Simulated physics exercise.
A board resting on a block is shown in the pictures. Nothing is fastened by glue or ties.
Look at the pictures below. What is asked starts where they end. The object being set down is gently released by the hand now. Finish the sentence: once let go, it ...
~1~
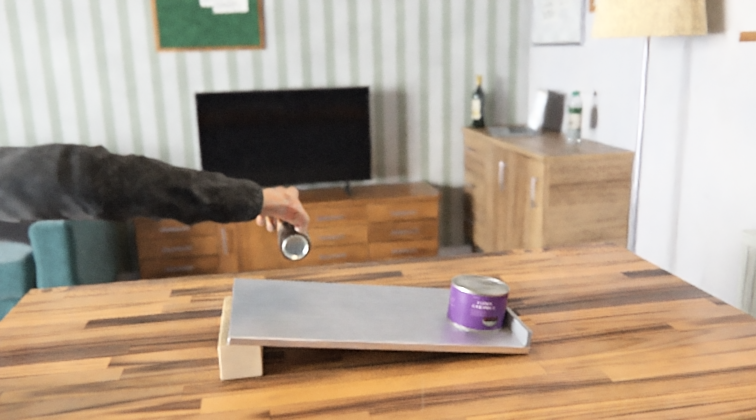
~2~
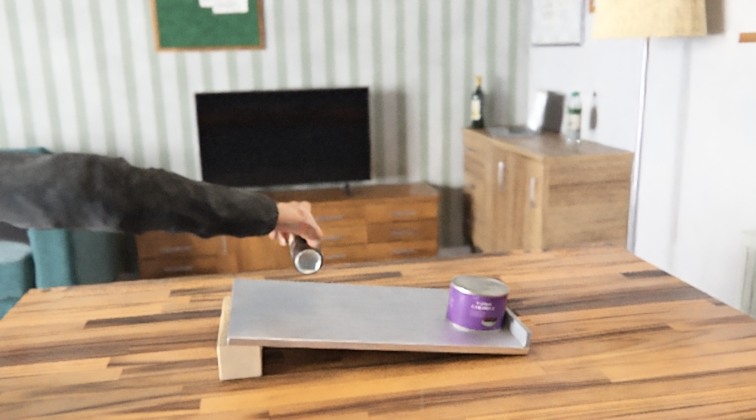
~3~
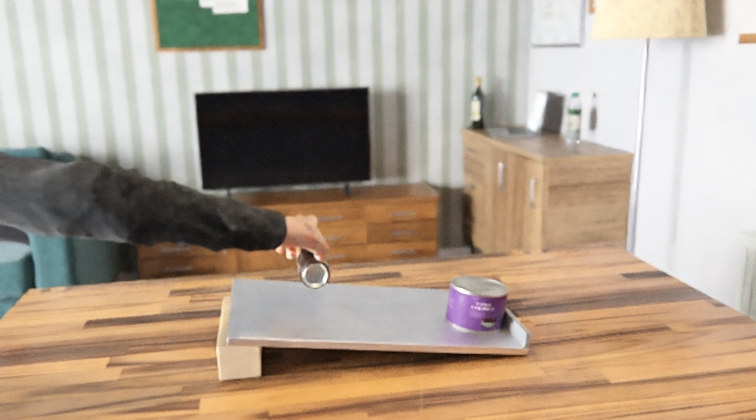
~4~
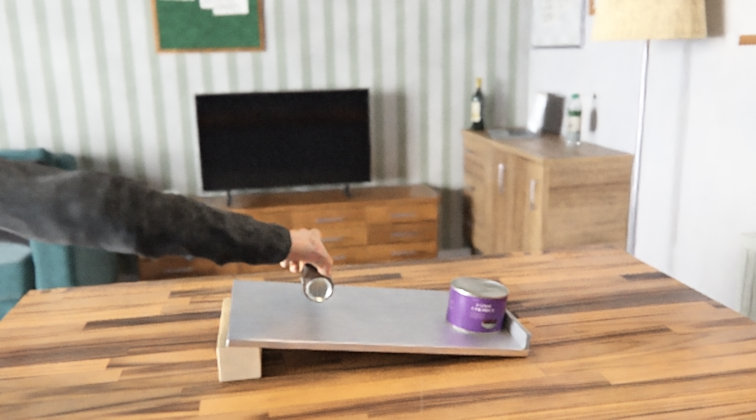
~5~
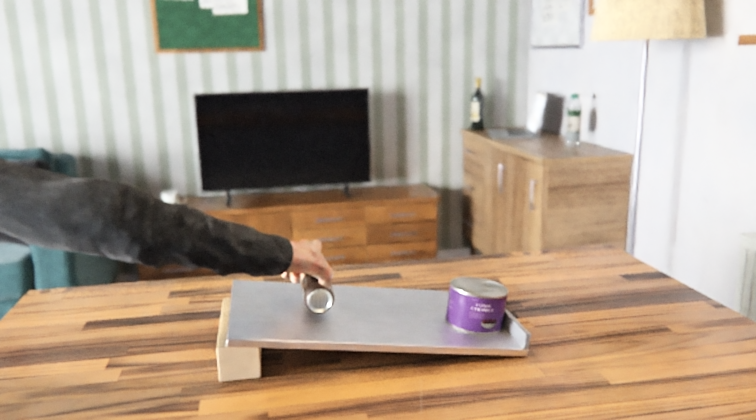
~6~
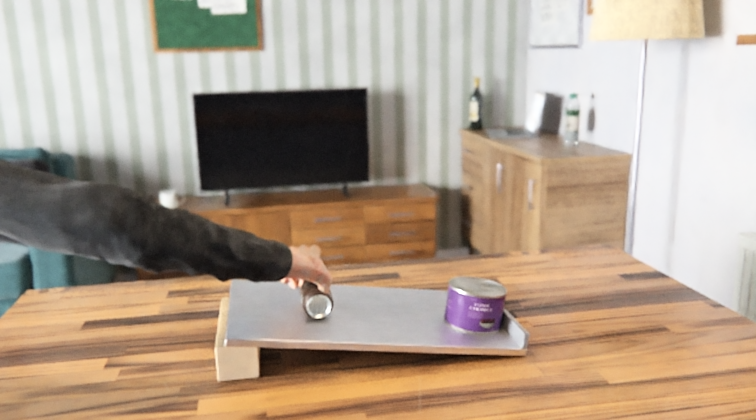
Makes its way down.
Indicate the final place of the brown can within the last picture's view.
Close to (434, 300) in the last picture.
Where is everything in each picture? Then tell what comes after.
The first picture shows on its way; brown can (294, 238); purple tub (477, 303).
The second picture shows on its way; brown can (306, 252); purple tub (477, 303).
The third picture shows on its way; brown can (313, 265); purple tub (476, 304).
The fourth picture shows on its way; brown can (316, 278); purple tub (476, 305).
The fifth picture shows on its way; brown can (317, 290); purple tub (476, 305).
The sixth picture shows in place under the hand; brown can (316, 295); purple tub (475, 305).
Then, 0.40 s after the last picture, brown can rolled about its own width near (334, 296).
Then, 0.70 s after the last picture, brown can rolled well along near (388, 299).
Then, 0.80 s after the last picture, brown can rolled well along near (413, 300).
Then, 0.90 s after the last picture, brown can rolled well along near (432, 300).
At rest, moved from the start, brown can; purple tub in place. Seen from the same camera at the end, brown can near (434, 300). The brown can runs down the board.
